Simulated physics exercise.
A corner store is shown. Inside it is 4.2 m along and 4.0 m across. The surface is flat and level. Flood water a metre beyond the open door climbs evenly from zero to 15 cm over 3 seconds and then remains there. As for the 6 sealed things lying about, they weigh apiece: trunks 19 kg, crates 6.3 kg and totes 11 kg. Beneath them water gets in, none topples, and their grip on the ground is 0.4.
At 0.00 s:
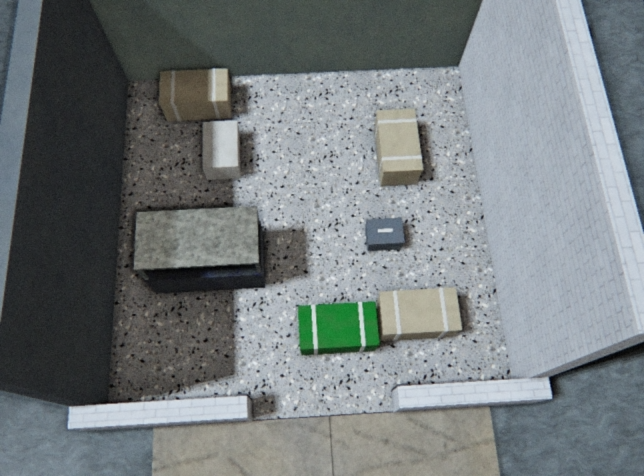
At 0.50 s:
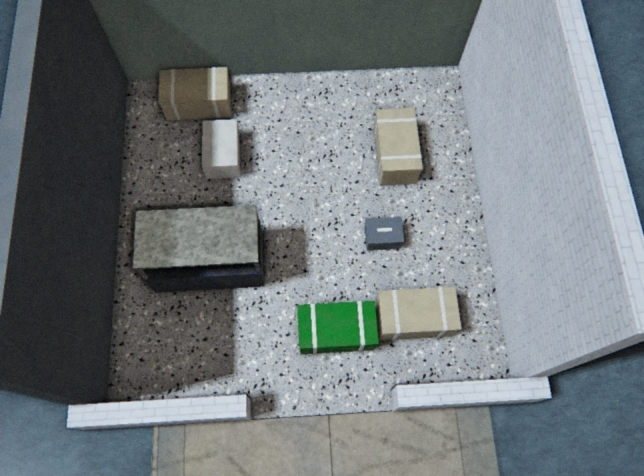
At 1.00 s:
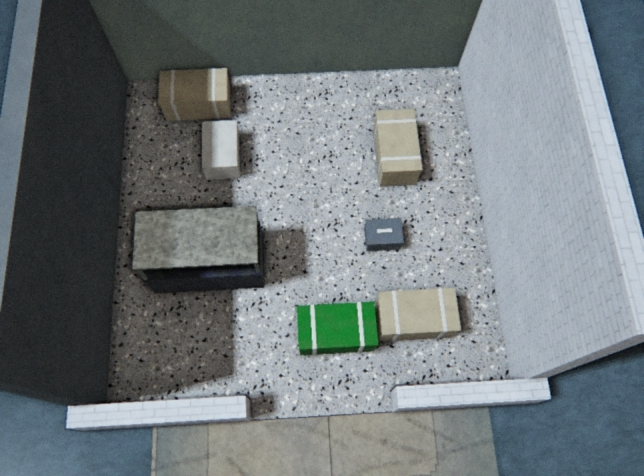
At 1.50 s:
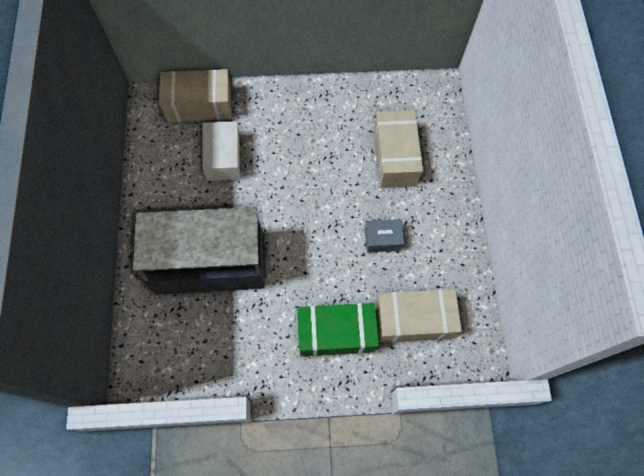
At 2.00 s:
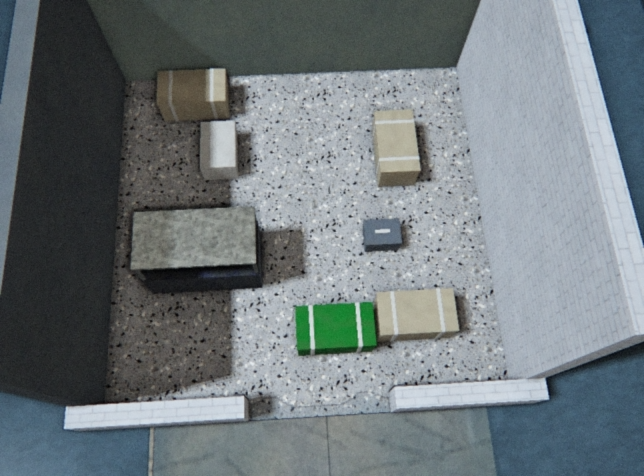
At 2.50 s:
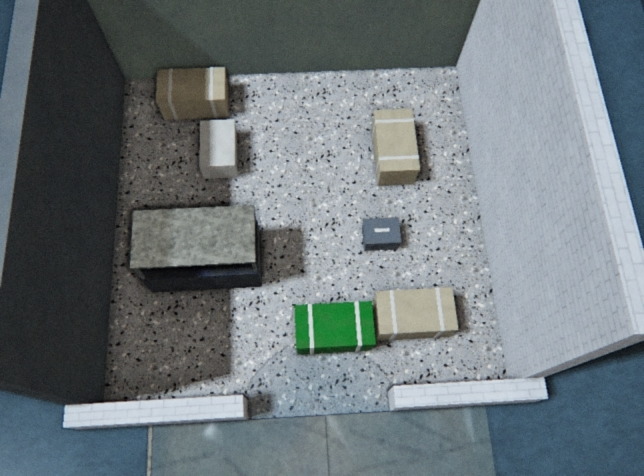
A green box with white straps sat beside a tan one near the front of a speckled floor, and none of the boxes moved as a thin sheet of water crept in at the front opening.
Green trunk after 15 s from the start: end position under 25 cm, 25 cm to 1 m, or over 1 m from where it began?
Over 1 m.
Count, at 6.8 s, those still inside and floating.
At that time the total is 0.
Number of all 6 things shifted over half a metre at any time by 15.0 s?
That comes to 6.
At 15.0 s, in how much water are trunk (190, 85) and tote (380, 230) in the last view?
Around 9 cm and 11 cm.
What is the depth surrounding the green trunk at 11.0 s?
I'd put it at about 9 cm.
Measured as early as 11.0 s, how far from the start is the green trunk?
Roughly 350 centimetres by that point.
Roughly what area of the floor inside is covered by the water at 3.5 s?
Flooded: Near 2.0 m2.
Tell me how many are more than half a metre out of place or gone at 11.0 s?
Answer: 3.
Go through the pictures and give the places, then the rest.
The green trunk at (338, 325), on the bottom; water covers 0.0 m2; 0 of 6 have shifted, in the first frame.
The green trunk at (338, 324) rests on the ground; 0.0 m2 under water; 0 of 6 have shifted, in the second frame.
The green trunk at (337, 325) rests on the ground; 0.0 m2 under water; 0 of 6 have shifted, in the third frame.
The green trunk at (338, 326), on the bottom; water covers 0.0 m2; 0 of 6 have shifted, in the fourth frame.
The green trunk at (335, 325) rests on the ground; water covers 0.0 m2; 0 of 6 have shifted, in the fifth frame.
The green trunk at (335, 324) rests on the ground; 0.5 m2 under water; 0 of 6 have shifted, in the sixth frame.
After 3.5 s the green trunk is near (333, 289), 0.4 m from its start, aground; 0 afloat.
After 6.8 s the green trunk is near (352, 132), 2.2 m from its start, aground; 0 afloat.
After 11.0 s the green trunk is near (418, 65), 3.3 m from its start, afloat; 5 afloat.
After 15.0 s the green trunk is near (421, 137), 2.4 m from its start, afloat; 6 afloat.
